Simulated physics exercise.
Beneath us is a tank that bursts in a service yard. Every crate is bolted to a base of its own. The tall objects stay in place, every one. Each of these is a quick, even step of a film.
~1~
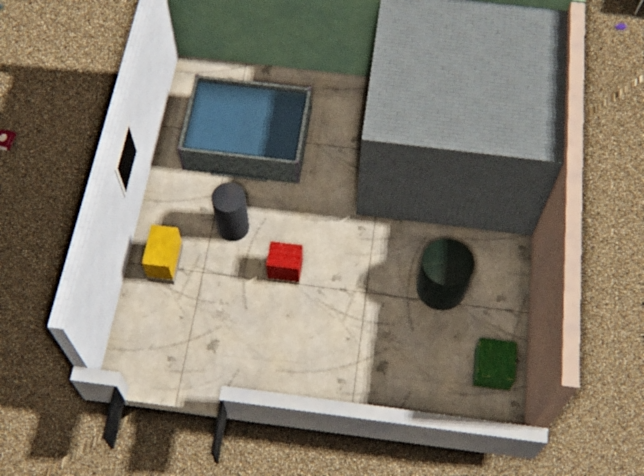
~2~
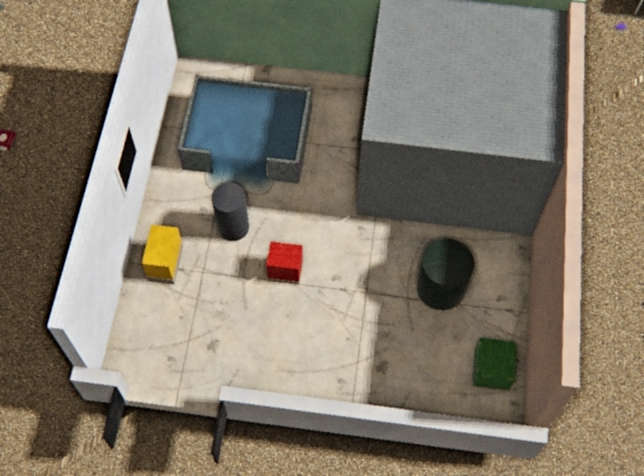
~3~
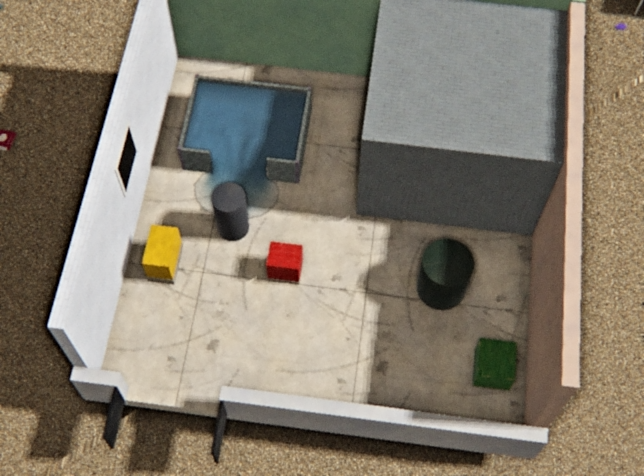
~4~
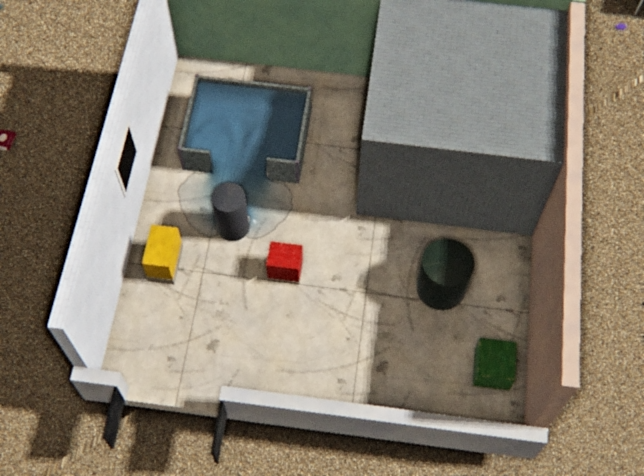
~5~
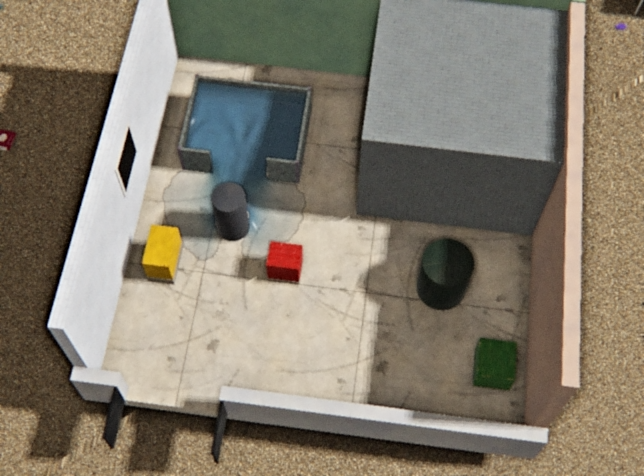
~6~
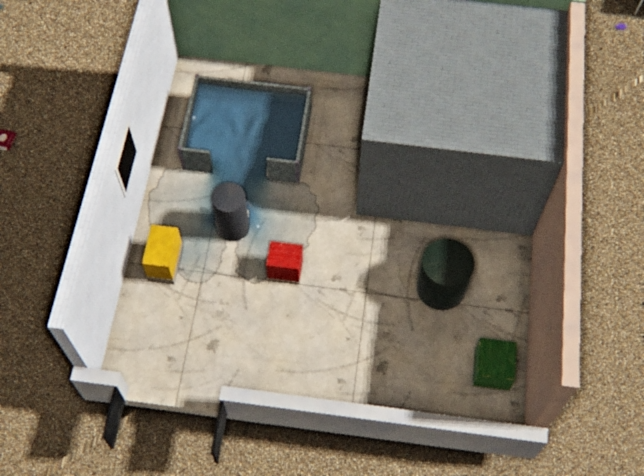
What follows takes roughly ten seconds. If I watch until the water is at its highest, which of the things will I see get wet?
You would see this: The red crate gets wet; the yellow crate gets wet; the green crate gets wet.
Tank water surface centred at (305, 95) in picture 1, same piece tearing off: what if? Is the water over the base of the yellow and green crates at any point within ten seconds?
I reckon the yellow one is unharmed, while the green one is overrun.
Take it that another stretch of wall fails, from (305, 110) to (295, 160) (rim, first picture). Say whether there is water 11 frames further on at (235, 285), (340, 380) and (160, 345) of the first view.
Point one: Not reached. Point two: Reached. Point three: Not reached.
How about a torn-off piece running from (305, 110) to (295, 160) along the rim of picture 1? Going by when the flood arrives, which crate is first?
The one in red.
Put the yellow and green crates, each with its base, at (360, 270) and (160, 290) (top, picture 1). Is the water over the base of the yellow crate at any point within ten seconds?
Result - the yellow crate avoids the flood.
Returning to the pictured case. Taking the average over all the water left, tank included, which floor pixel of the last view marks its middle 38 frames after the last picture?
I reckon somewhere around (281, 233).
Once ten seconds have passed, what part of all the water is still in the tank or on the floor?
76 %.
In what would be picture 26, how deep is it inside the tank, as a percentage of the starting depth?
My best guess is about 36 per cent.
A moment on, water covers 25 % of the floor; the red crate water round its plinth, the yellow crate water round its plinth, the green crate not reached.
Next, water covers 50 % of the floor; the red crate water round its plinth, the yellow crate water round its plinth, the green crate not reached.
Then, water covers 65 % of the floor; the red crate water round its plinth, the yellow crate water round its plinth, the green crate water round its plinth.
Later, water covers 80 % of the floor; the red crate water round its plinth, the yellow crate water round its plinth, the green crate water round its plinth.
In the end, water covers 95 % of the floor; the red crate was topped, the yellow crate was topped, the green crate was topped.
